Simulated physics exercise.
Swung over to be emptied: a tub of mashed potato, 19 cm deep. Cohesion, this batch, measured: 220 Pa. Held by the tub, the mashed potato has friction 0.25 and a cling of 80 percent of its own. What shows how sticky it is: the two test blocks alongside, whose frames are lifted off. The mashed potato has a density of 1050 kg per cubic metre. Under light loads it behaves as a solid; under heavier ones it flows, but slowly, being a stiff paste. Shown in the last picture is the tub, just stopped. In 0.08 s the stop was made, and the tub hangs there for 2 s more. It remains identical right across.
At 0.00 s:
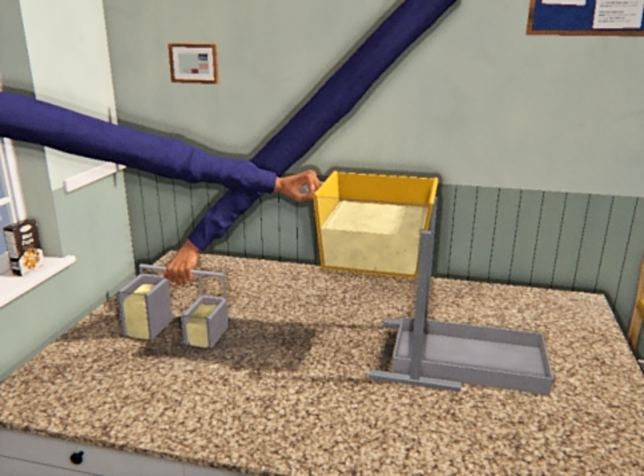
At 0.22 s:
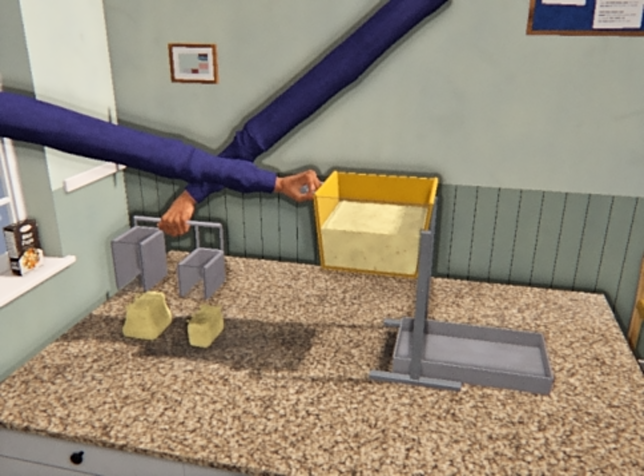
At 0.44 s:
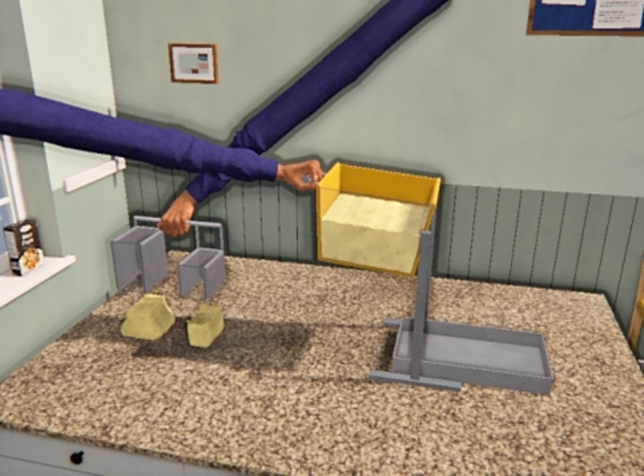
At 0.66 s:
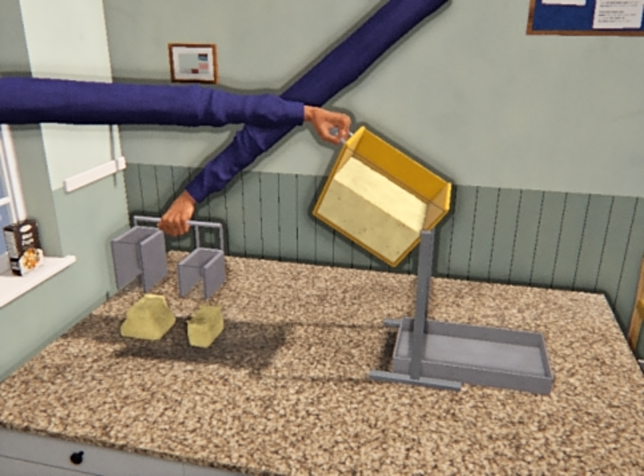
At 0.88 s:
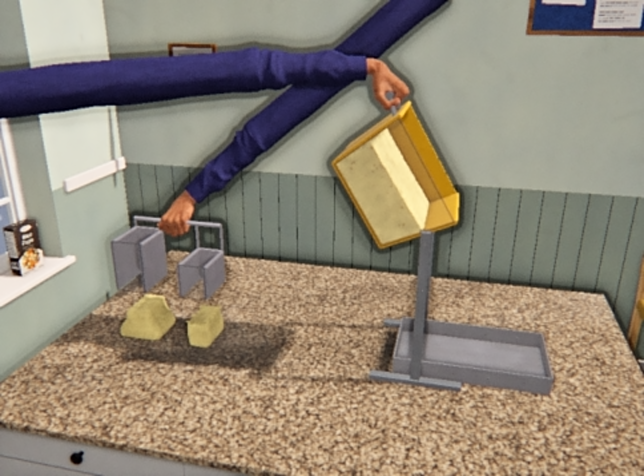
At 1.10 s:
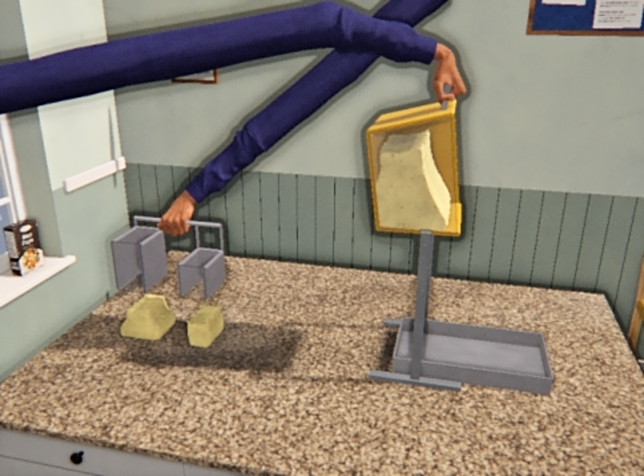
A yellow tub of mashed potato was swung up onto its side by one hand, after another hand had lifted two grey moulds off pale blocks on the left, the larger block sagging.
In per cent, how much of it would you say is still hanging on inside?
I would say around 57 percent.
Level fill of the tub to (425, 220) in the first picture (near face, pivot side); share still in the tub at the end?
40 %.
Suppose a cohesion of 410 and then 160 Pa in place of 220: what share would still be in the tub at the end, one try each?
Roughly 95 % followed by roughly 50 %.
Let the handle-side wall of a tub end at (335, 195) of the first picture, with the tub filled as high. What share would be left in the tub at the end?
Around 75 percent would still be in the tub at the end.
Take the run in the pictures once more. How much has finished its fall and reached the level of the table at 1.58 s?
About 7 %.
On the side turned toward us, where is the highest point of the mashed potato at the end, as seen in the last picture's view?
It ends up highest close to (397, 195).
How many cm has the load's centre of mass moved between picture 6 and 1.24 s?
Roughly 5 cm.
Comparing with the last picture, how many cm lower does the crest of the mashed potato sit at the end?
12 cm or so.
After 1.24 s, the tub is at 82 degrees and holds 92 %.
After 1.41 s, the tub is at 82 degrees and holds 67 %.
After 1.58 s, the tub is at 82 degrees and holds 58 %.
After 1.75 s, the tub is at 82 degrees and holds 57 %.
After 3.10 s, the tub is at 82 degrees and holds 57 %.
